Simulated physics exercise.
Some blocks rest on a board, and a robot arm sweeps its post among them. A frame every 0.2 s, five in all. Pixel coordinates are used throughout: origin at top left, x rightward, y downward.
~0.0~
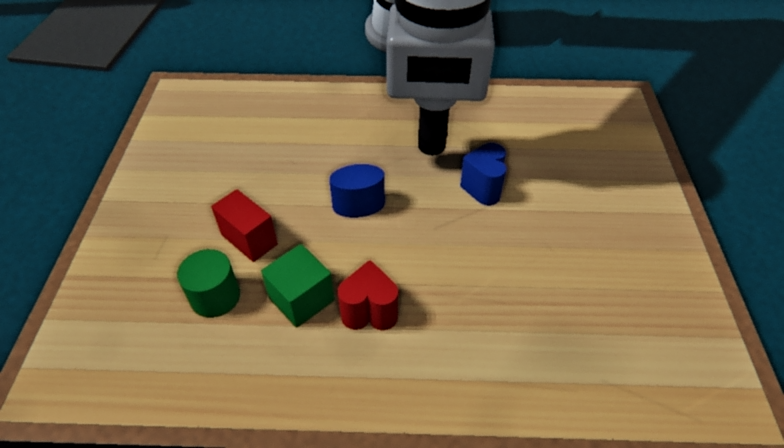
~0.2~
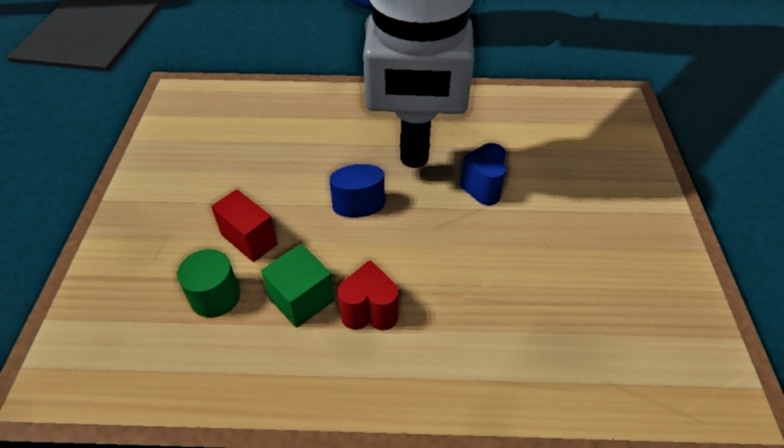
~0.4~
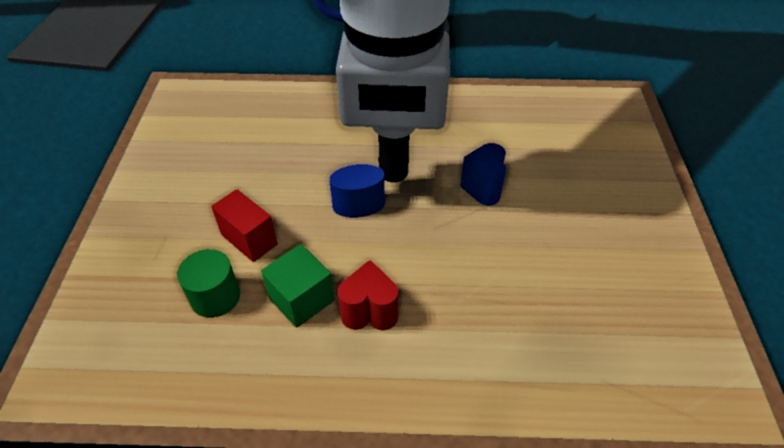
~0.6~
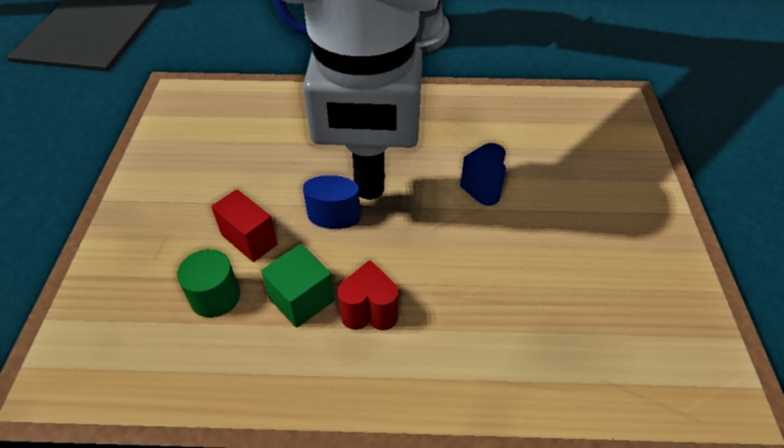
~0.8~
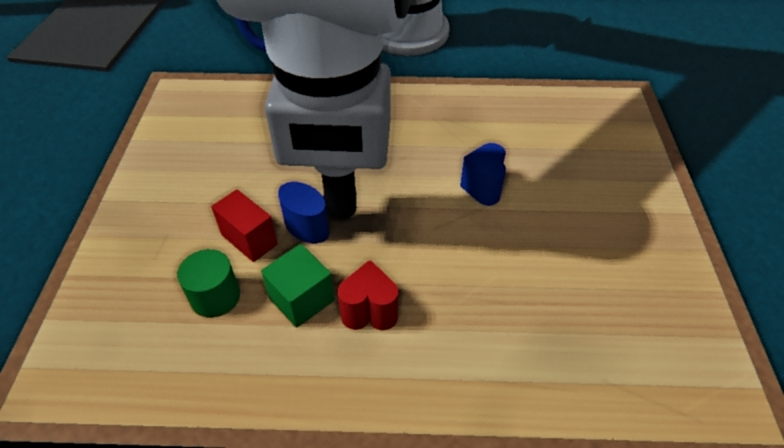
A robot arm moves down and left, pushing a blue oval block toward the left.
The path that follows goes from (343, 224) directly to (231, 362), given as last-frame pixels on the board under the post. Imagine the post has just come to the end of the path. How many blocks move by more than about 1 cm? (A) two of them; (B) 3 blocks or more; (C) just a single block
The correct letter is A.
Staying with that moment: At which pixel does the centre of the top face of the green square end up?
In the picture, that point is around (274, 339).
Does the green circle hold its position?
That would be a yes.
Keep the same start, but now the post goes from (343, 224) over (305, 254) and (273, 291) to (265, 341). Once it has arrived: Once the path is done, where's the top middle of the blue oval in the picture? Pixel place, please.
Its top centre lands on (271, 209).
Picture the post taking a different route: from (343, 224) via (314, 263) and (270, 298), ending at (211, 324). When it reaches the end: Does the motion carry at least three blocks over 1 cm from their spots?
My answer is yes.
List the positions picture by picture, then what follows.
In the first frame, tip of the post (432, 147), middles of tops, green circle (204, 269), red rectangular block (241, 211), green square (296, 271), blue oval (357, 176).
In the second frame, post (414, 159), nothing pushed.
In the third frame, post (394, 173), nothing pushed.
In the fourth frame, post (370, 190), blue oval (331, 187).
In the fifth frame, post (342, 209), green circle (204, 269), red rectangular block (241, 211), green square (296, 271), blue oval (301, 198).
What follows on the original path. One third of the way, post (307, 251); red rectangular block (236, 210); green square (293, 277); blue oval (286, 208), turned 55° clockwise.
Two thirds of the way, post (268, 298); red rectangular block (236, 210); green square (277, 320), turned 70° anticlockwise; blue oval (286, 208), turned 55° clockwise.
At the end, post (225, 349); green circle unmoved; red rectangular block (236, 210); green square (274, 339), turned 105° anticlockwise; blue oval (286, 208), turned 55° clockwise.
